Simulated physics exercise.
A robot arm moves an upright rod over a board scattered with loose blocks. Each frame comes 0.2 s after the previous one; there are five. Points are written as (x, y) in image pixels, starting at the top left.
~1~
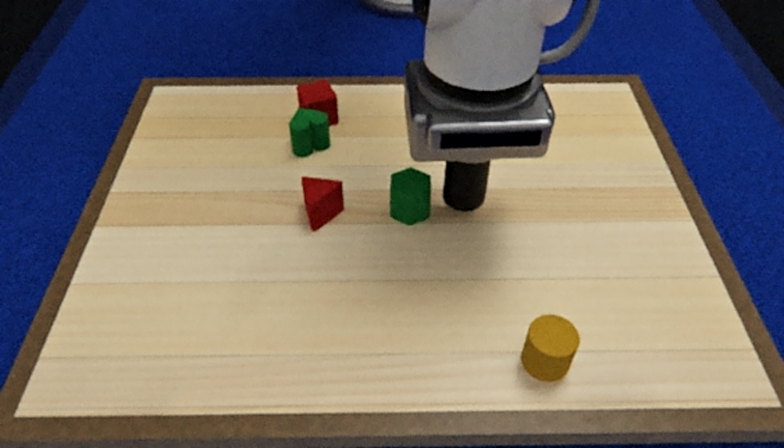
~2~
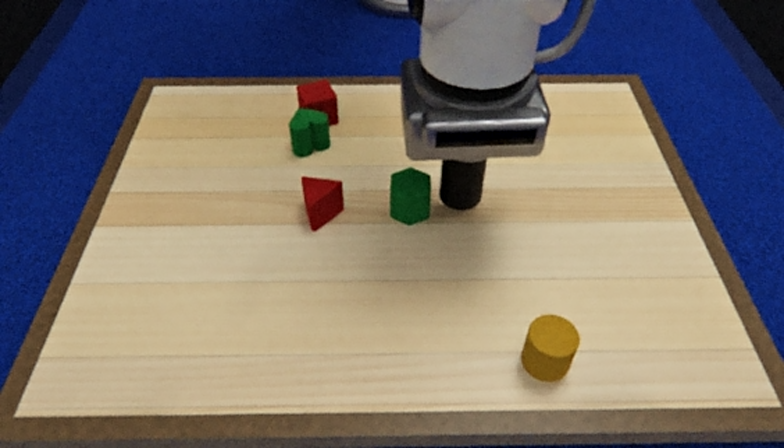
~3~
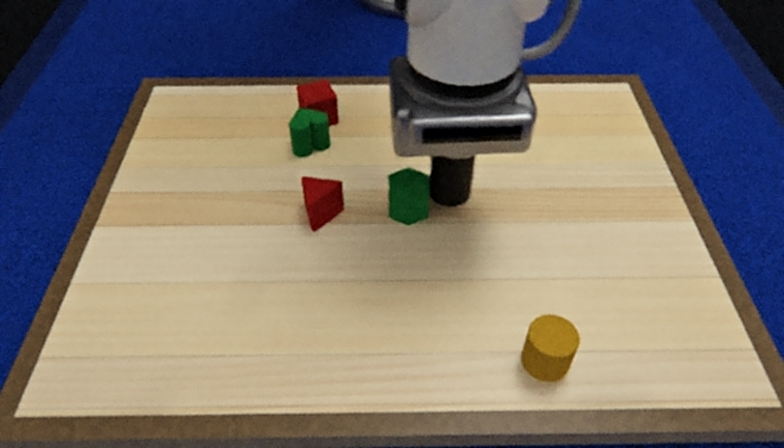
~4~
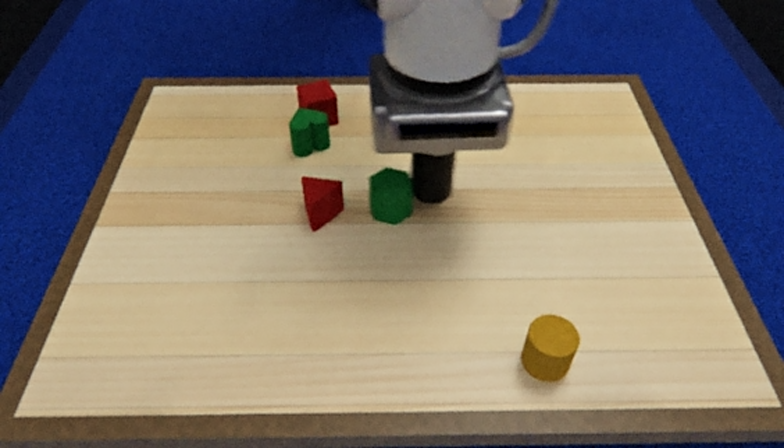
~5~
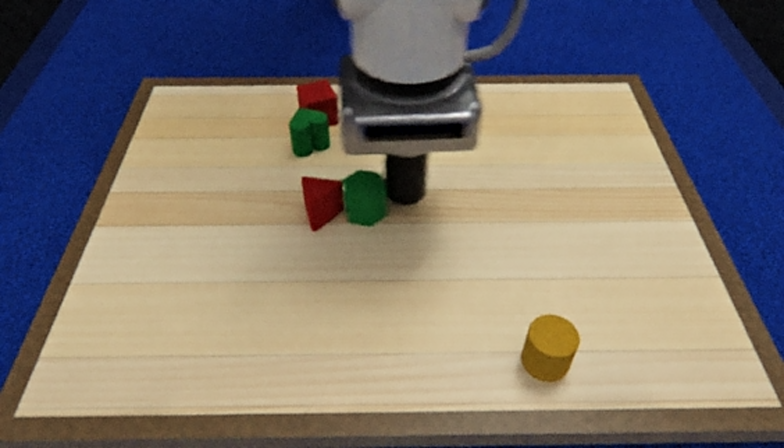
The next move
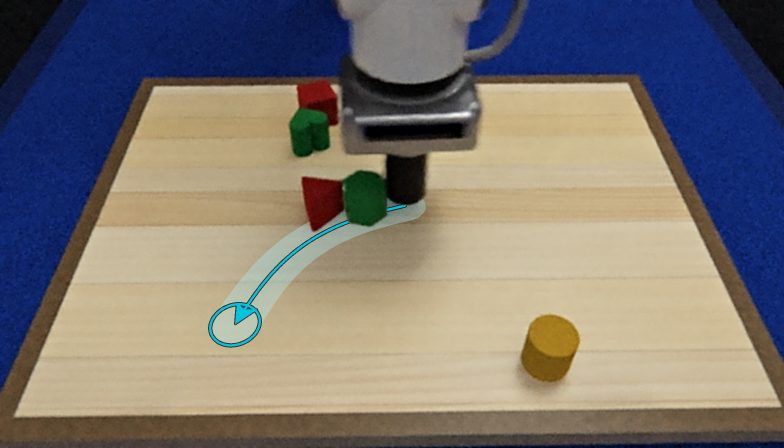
A robot arm holding a dark upright rod stands over a pale wooden board with a brown edge on blue cloth, seen from above the near side by a still camera. A green hexagonal block and a red triangular one sit left of the rod, with a red block and a green heart-shaped one behind and a yellow cylinder near the front right. The arm slides the rod left, meets the hexagon and pushes it, turning slightly, up beside the red triangle.
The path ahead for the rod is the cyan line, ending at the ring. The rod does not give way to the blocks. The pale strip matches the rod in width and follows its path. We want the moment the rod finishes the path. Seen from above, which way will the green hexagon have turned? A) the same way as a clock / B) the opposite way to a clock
Choice A: The same way as a clock.
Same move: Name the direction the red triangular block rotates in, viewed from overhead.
My prediction: CCW.
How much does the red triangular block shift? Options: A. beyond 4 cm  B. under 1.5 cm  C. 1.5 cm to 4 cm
Choice A: Beyond 4 cm.
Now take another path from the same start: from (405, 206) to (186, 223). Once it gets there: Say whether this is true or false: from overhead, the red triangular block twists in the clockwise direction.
False - the claim does not hold.
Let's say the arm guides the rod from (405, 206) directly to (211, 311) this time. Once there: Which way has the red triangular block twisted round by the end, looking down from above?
Overhead view: Anti-clockwise.
Path on the board, from (405, 206) over (338, 226) and (280, 265) to (235, 324).
What follows on the original path. One third of the way, rod (336, 211); red triangular block (263, 188), turned 65° anticlockwise; green hexagon (298, 184), turned 50° clockwise.
Two thirds of the way, rod (276, 251); red triangular block (256, 188), turned 55° anticlockwise; green hexagon (291, 184), turned 65° clockwise.
At the end, rod (230, 310); red triangular block (256, 188), turned 55° anticlockwise; green hexagon (291, 184), turned 65° clockwise.
